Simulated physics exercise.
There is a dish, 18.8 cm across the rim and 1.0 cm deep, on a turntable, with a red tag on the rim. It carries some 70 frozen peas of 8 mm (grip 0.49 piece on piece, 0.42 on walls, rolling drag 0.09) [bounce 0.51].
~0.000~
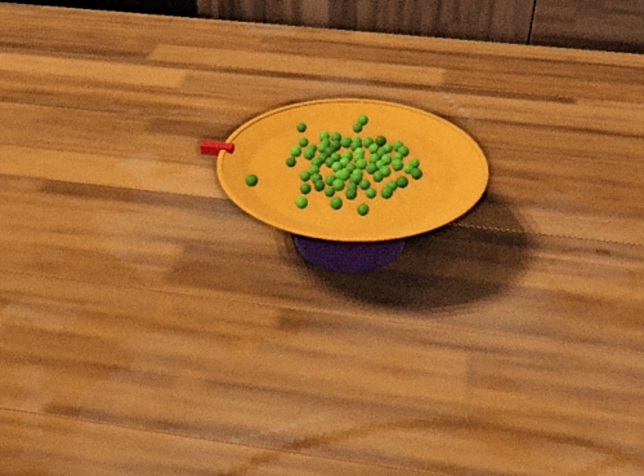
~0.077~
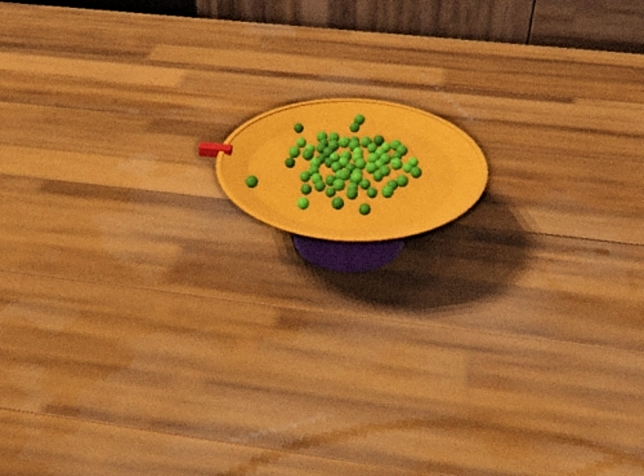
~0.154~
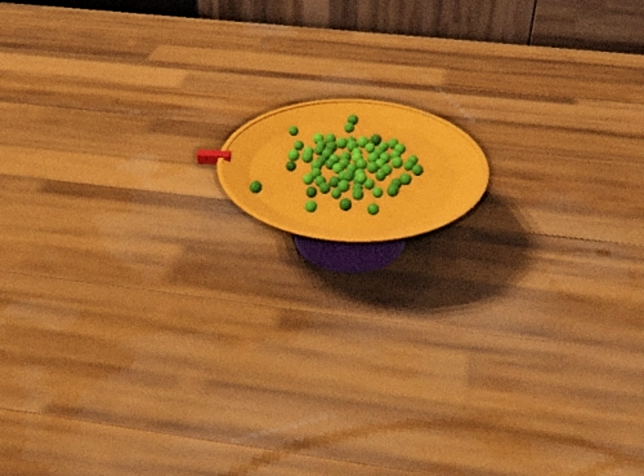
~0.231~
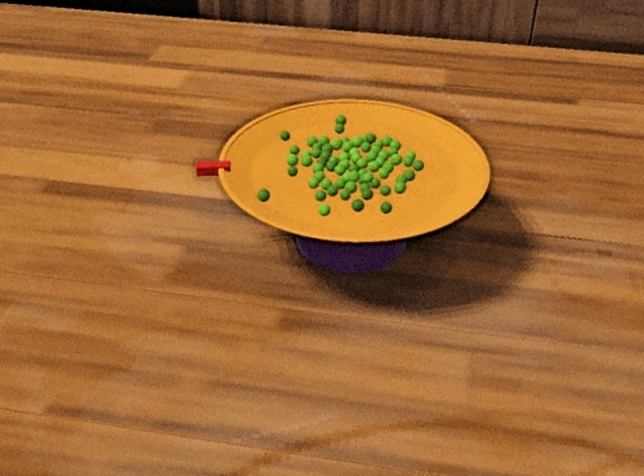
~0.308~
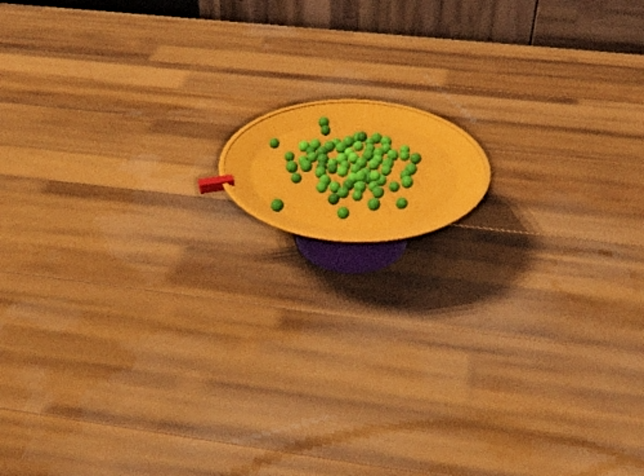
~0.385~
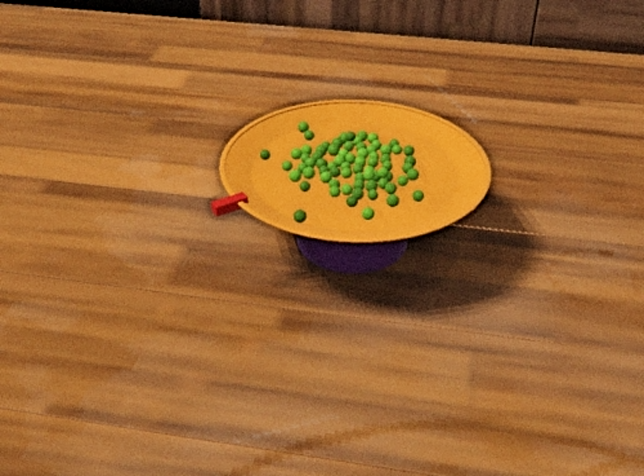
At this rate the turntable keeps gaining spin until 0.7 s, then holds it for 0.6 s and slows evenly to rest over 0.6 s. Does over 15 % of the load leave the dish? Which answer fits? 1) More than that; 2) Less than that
(2) Less than that.
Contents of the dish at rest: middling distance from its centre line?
I'd put it close to 7.5 cm.
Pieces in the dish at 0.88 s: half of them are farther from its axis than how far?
Reading: Near 5.0 cm.
After 0.88 s, dish 100 %; middle of the pieces not yet landed near (357, 168).
After 1.30 s, dish 100 %; middle of the pieces not yet landed near (355, 166).
After 1.68 s, dish 100 %; middle of the pieces not yet landed near (355, 166).
After 2.05 s, dish 100 %; middle of the pieces not yet landed near (355, 166).
By 2.3 s all is still; dish 100 %.
